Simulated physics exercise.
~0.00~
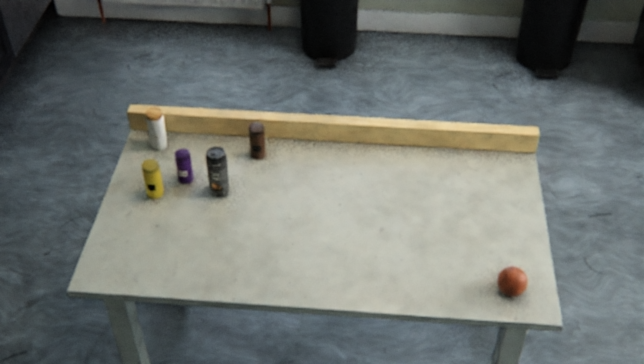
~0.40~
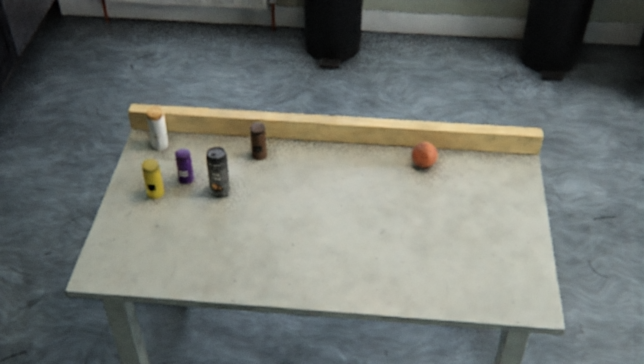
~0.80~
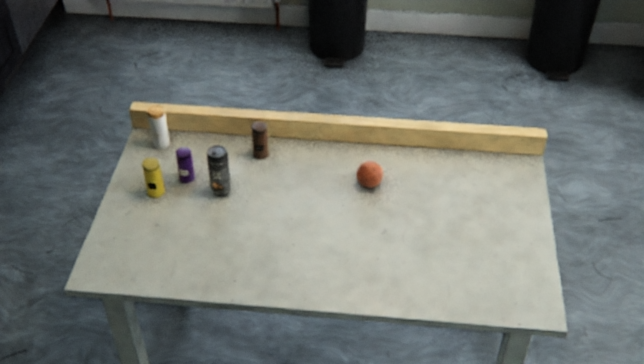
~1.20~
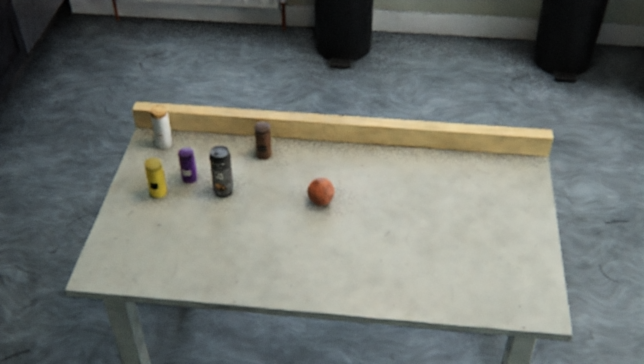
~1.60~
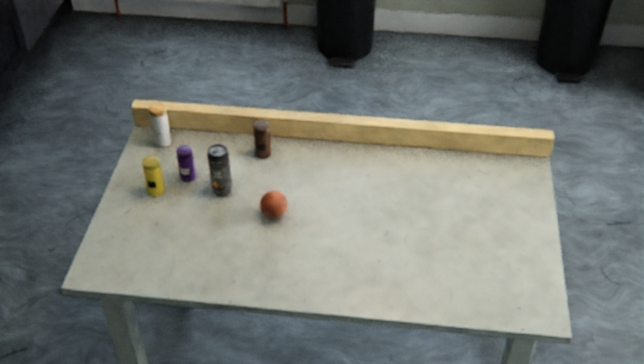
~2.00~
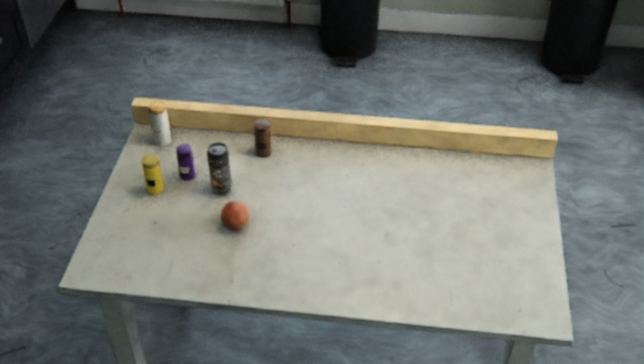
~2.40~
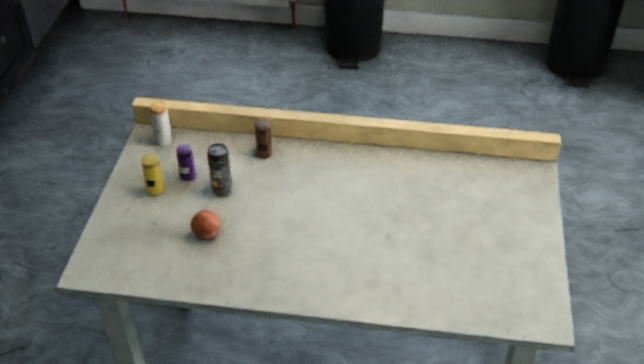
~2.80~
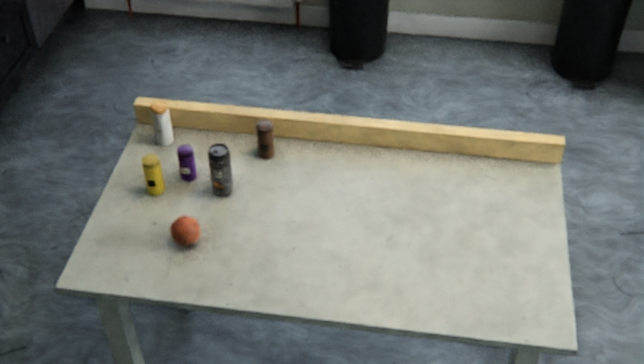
An orange ball rebounds off the rear rail and rolls left, leaving five upright containers untouched.
